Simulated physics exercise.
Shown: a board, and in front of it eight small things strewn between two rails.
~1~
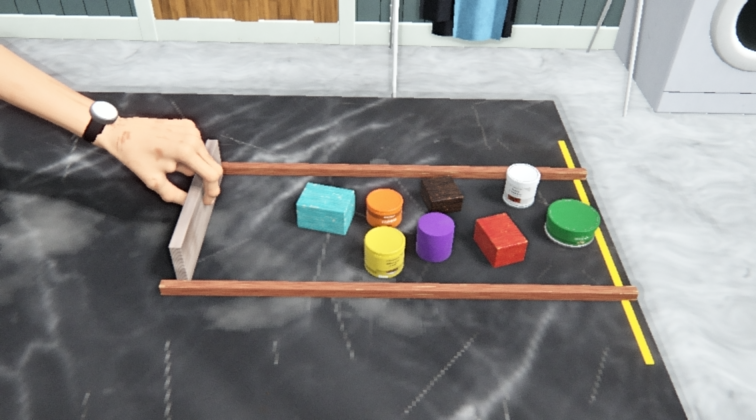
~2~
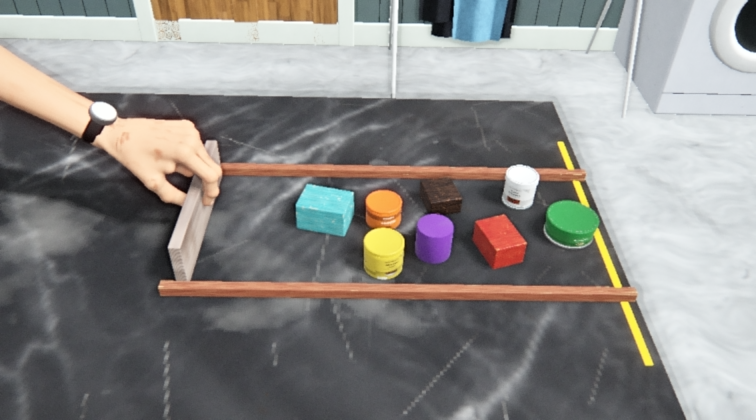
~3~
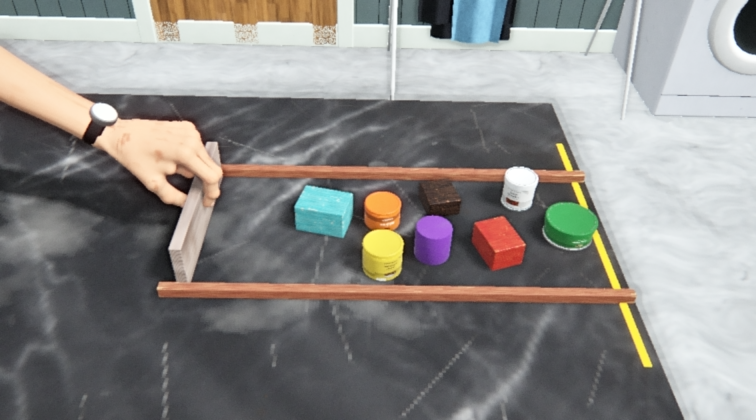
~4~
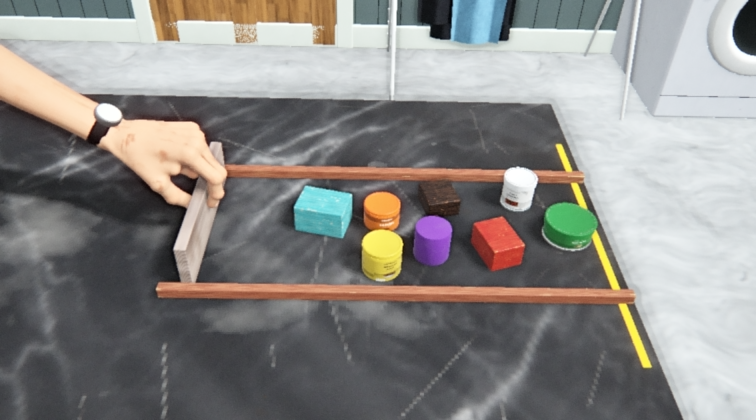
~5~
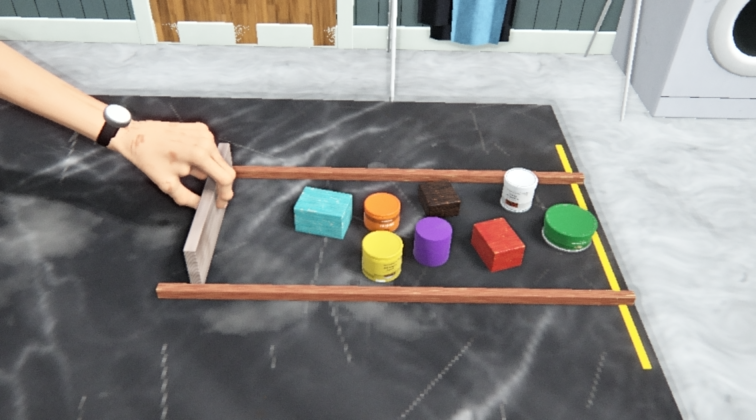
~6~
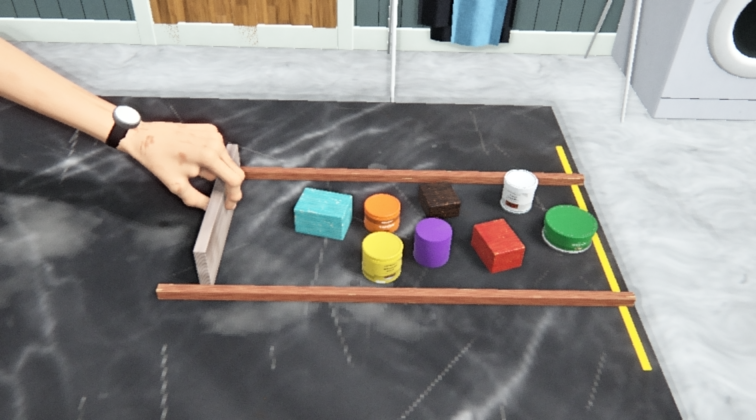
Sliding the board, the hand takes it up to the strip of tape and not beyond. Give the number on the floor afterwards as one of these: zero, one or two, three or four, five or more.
I expect the edge to claim at least five.
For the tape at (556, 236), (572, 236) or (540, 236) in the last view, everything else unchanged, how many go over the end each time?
In that order 3, 4 and 1.
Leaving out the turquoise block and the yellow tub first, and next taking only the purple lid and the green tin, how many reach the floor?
I'd say 6 the first time and 6 the second time.
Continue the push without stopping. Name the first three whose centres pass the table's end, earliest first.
You'd get the green tin first, then the orange tub, and the white pot after that.
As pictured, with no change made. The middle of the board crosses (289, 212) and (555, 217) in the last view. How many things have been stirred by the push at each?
Answer - first 0, then 8.
Soon after, none off yet; green tin at rest near (569, 229); white pot at rest near (518, 192); red block at rest near (497, 246).
Then, none off yet; green tin tipped a little near (624, 236); white pot moved well along near (573, 188); red block moved well along near (591, 249).
At rest, the number that fall off is five or more; fallen, turquoise block, yellow tub, orange tub, purple lid, black block, red block, white pot and green tin.
